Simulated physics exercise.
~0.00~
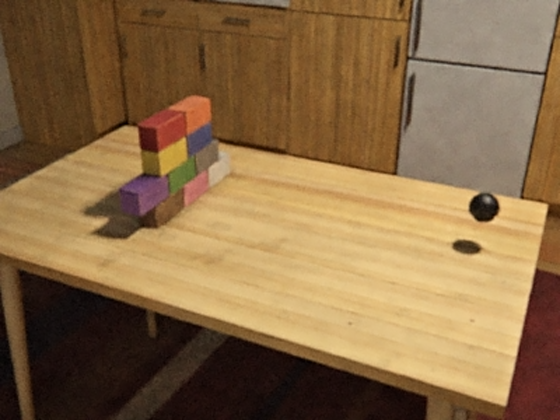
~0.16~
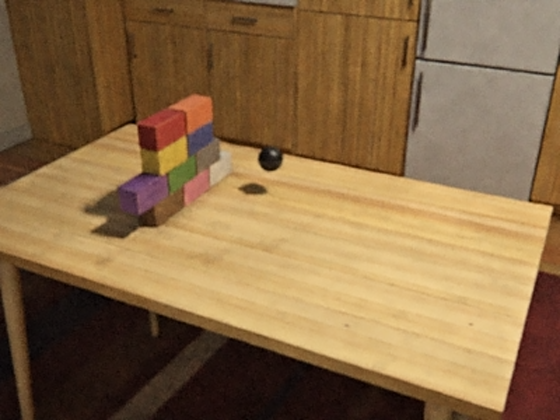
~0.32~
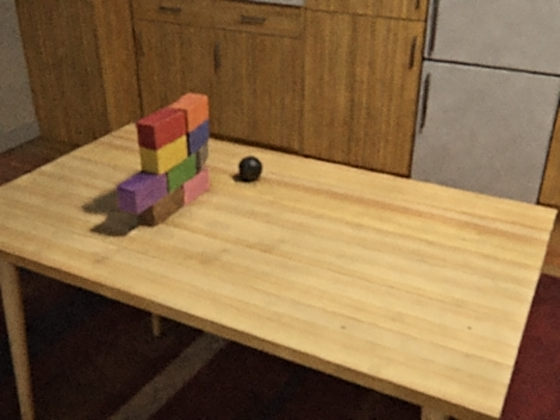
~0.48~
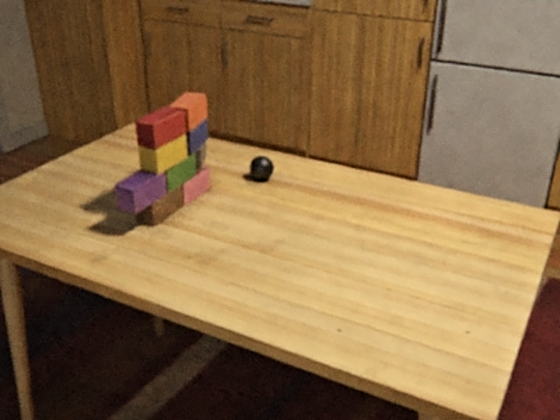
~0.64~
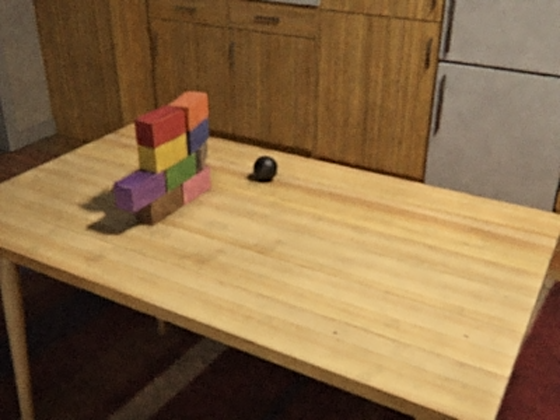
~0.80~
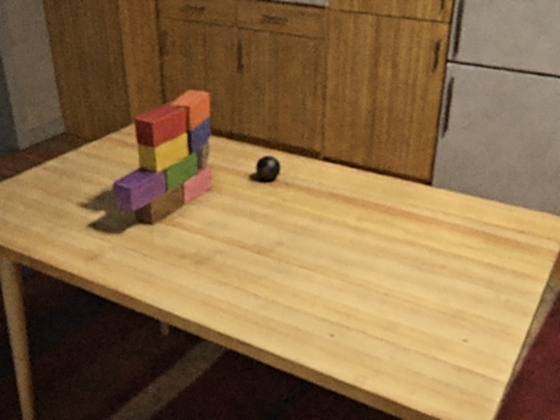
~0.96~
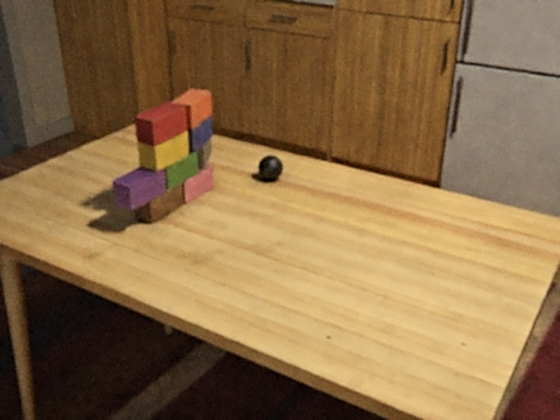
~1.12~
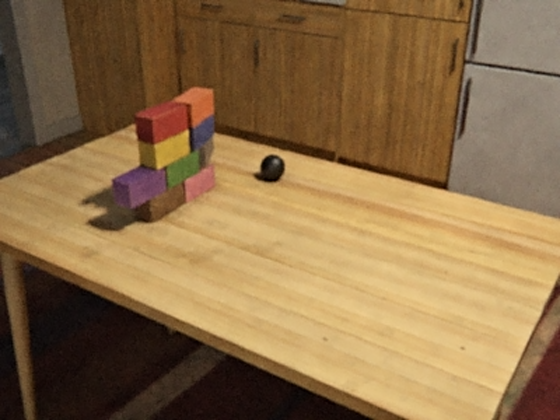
At first, a black ball is in the air above the right side of a wooden table, while a small stack of colourful blocks stands toward the left. The ball flies left toward the back of the stack, where a white block sits at the far end. It reaches the blocks and the white block shifts out of view behind them. The ball then moves slightly back to the right and settles on the tabletop. At the end, the stack is still standing, with red and orange blocks on top, and the ball rests nearby.
